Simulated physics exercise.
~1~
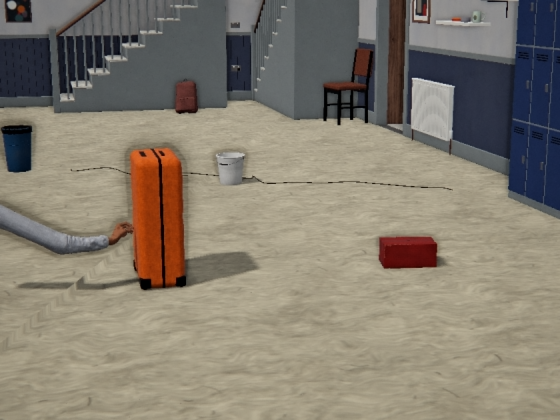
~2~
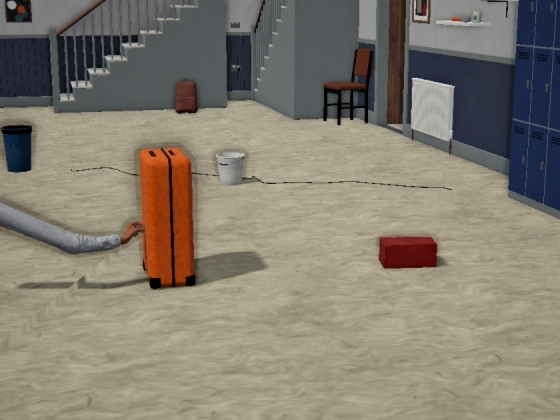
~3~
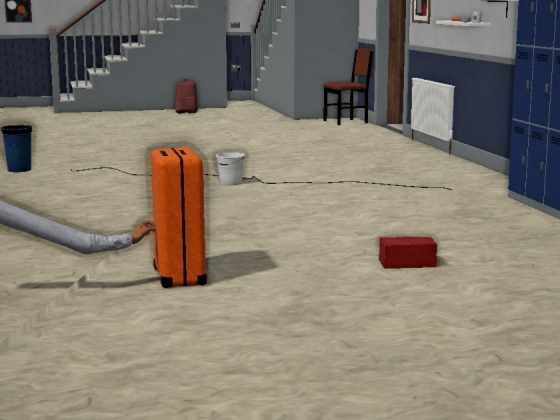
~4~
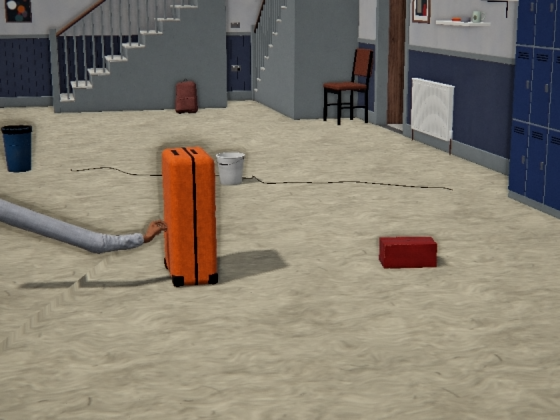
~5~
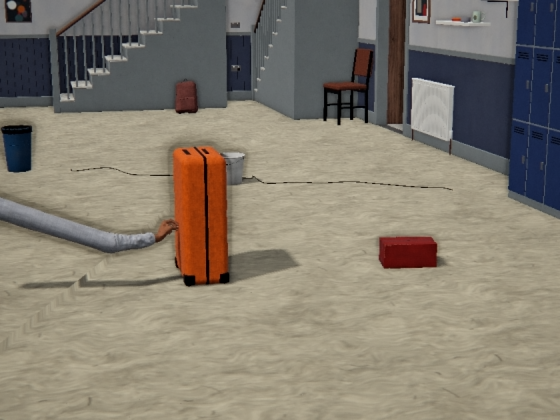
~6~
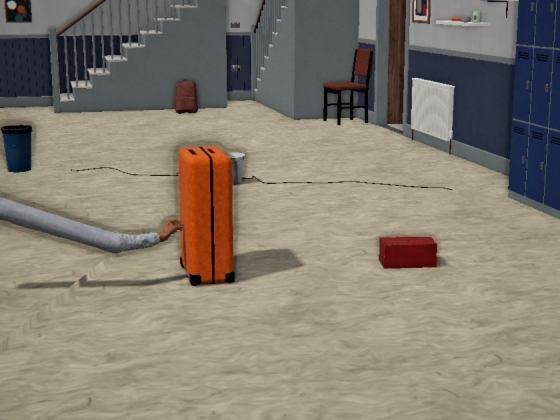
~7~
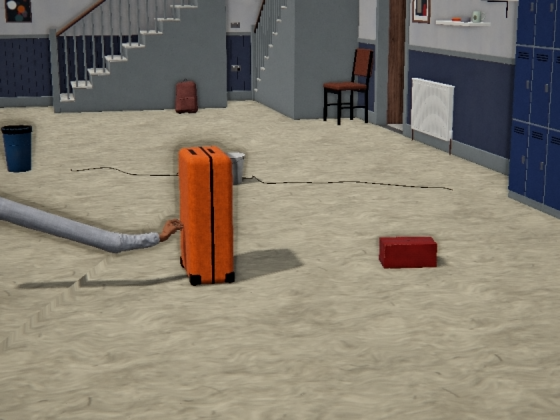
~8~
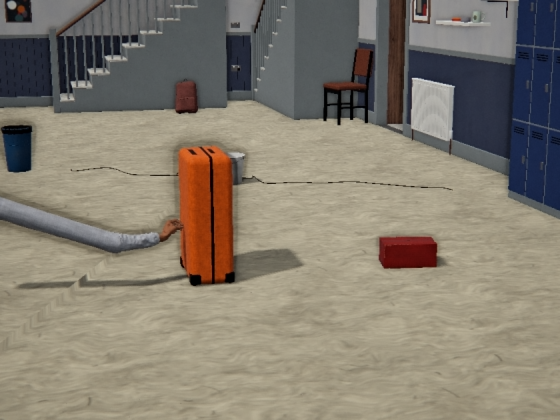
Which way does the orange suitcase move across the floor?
The orange suitcase moves to the right, toward the side where the red box lies.
